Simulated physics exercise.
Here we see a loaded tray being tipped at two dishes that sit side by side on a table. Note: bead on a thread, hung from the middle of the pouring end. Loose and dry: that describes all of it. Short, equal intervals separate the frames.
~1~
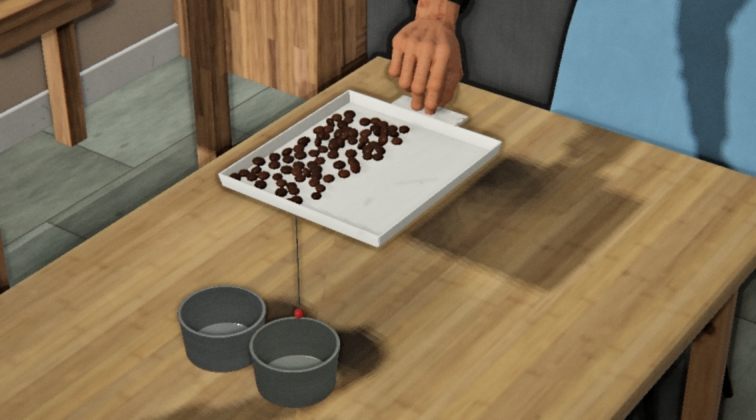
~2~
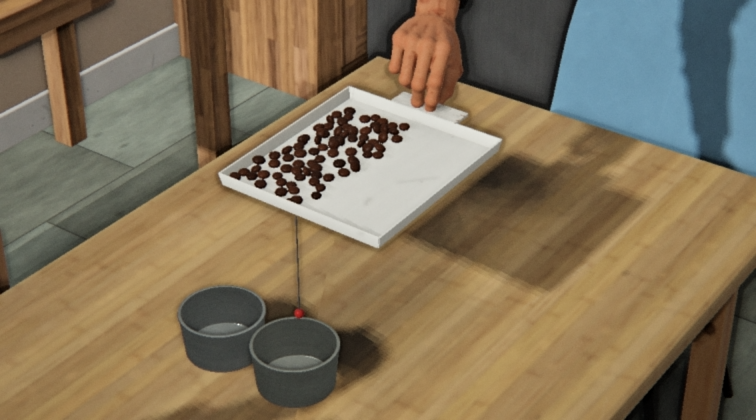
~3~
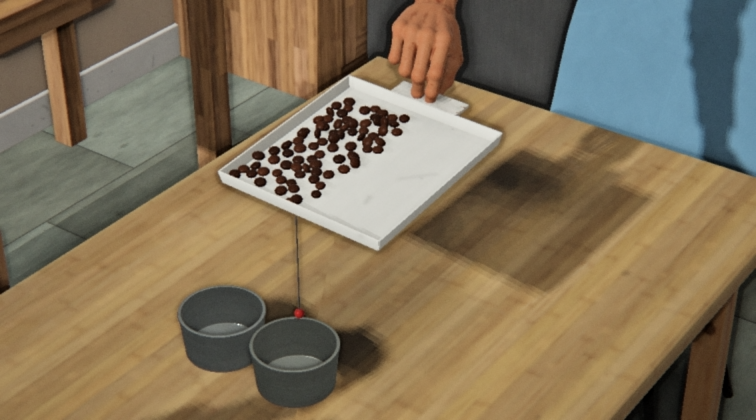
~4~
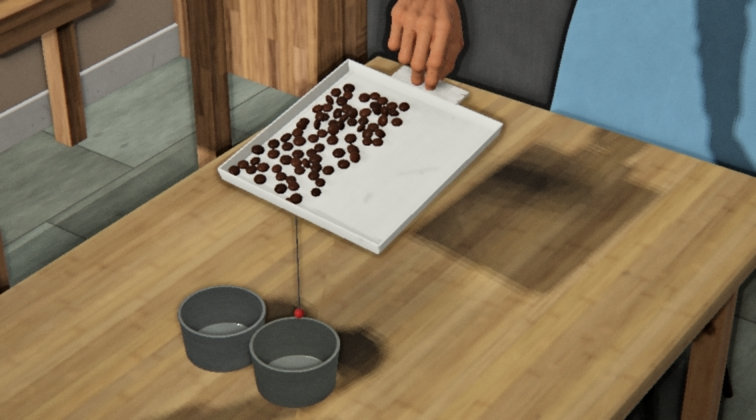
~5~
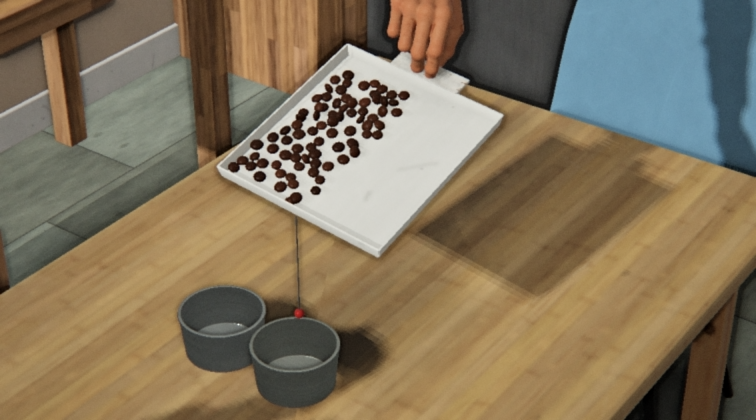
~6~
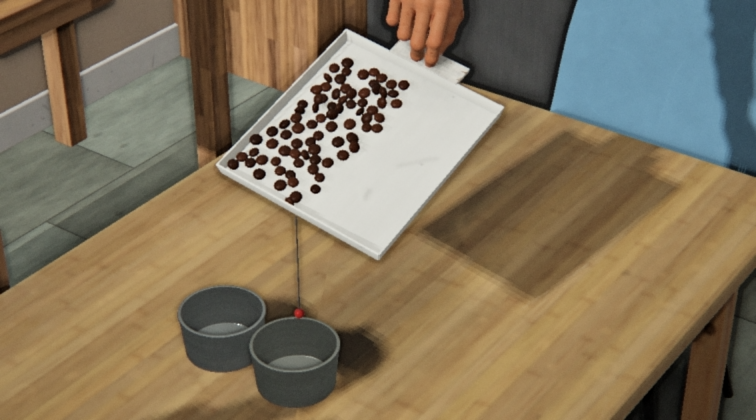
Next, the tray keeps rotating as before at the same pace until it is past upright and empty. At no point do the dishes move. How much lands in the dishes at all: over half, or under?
Catch is a minority.
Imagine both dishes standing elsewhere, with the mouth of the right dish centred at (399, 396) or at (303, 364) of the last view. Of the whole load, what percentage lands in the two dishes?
About 40% on the first try and 10% on the second.
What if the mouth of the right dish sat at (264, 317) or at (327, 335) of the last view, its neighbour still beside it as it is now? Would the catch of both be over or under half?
In the first position shy of half, in the second shy of half.
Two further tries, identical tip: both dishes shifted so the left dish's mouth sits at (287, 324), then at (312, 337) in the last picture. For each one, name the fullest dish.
Result, try one: The dish further right; try two: The dish further right.
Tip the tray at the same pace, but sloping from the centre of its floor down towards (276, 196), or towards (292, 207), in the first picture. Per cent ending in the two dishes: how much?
Respectively 90 % and 70 %.
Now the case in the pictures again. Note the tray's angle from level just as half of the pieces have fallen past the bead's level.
That would be about 95 degrees from level.
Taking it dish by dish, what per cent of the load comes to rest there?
Near 0 in a hundred for the left dish; near 10 for the right dish.
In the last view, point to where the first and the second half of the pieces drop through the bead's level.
At (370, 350) for the first part, then at (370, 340) for the others.
Just after the last frame, tray tipped steeply; almost all on the tray; about a tenth in the air.
A moment on, tray tipped past a quarter turn; about a tenth on the tray; just a few in the right dish; roughly two thirds outside both; roughly a quarter in the air.
Further on, tray tipped past a quarter turn; about a tenth in the right dish; almost all outside both.
When it is over, tray tipped past a quarter turn; about a tenth in the right dish; not one in the left dish; almost all outside both.
